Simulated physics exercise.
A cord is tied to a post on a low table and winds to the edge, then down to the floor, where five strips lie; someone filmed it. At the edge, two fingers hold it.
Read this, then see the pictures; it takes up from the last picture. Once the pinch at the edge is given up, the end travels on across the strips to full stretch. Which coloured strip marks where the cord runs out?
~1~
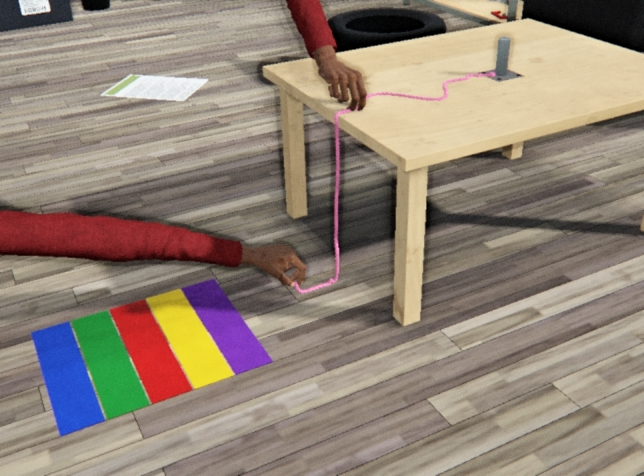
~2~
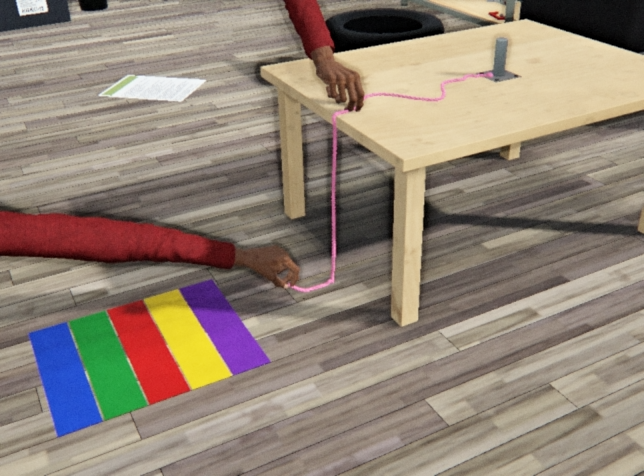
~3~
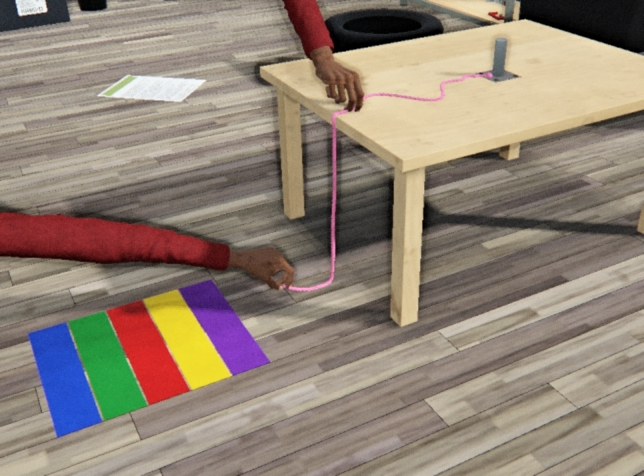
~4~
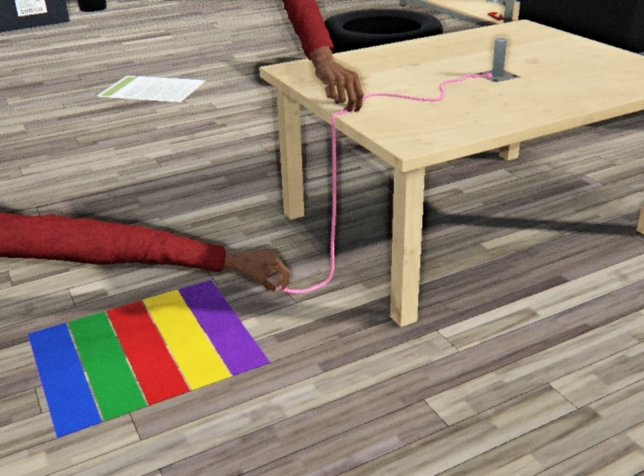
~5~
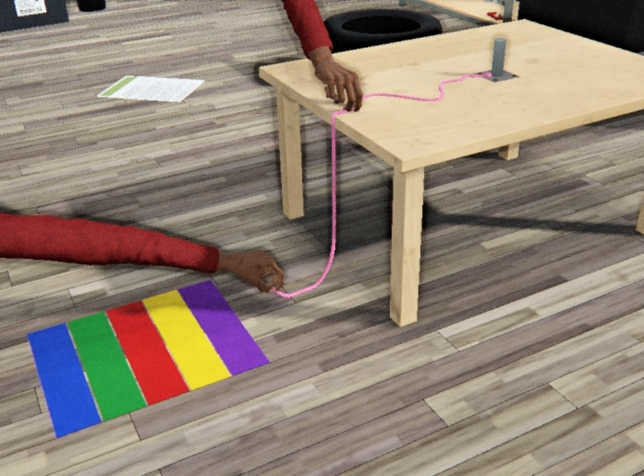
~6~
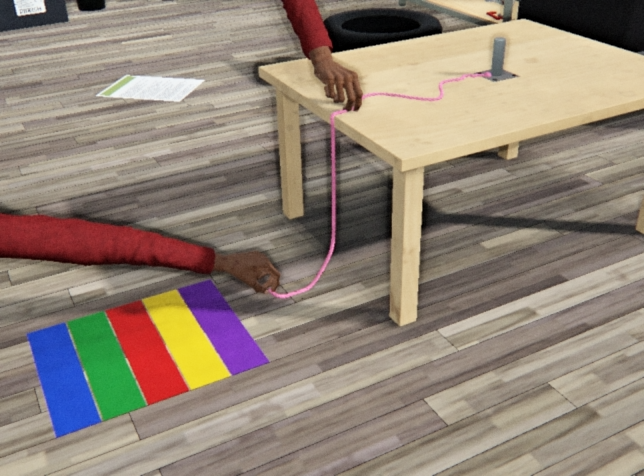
Green.
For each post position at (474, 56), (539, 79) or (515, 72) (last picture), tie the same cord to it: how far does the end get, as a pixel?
Taking the tries in turn, you get (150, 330), (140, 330) and (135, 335).
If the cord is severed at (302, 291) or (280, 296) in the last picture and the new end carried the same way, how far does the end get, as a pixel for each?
Estimated pixels: (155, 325) then (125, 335).
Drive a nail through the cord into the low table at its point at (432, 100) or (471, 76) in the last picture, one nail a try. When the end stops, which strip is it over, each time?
With the first choice you'd get red, with the second green.
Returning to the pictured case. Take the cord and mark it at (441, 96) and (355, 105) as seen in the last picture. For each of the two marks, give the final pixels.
The first one ends up at (409, 95) and the second one at (316, 134).
Early on, end near (164, 323); over yellow.
Midway, end near (125, 335); over red.
At the end of the slack, end near (102, 342); over green. The green one.
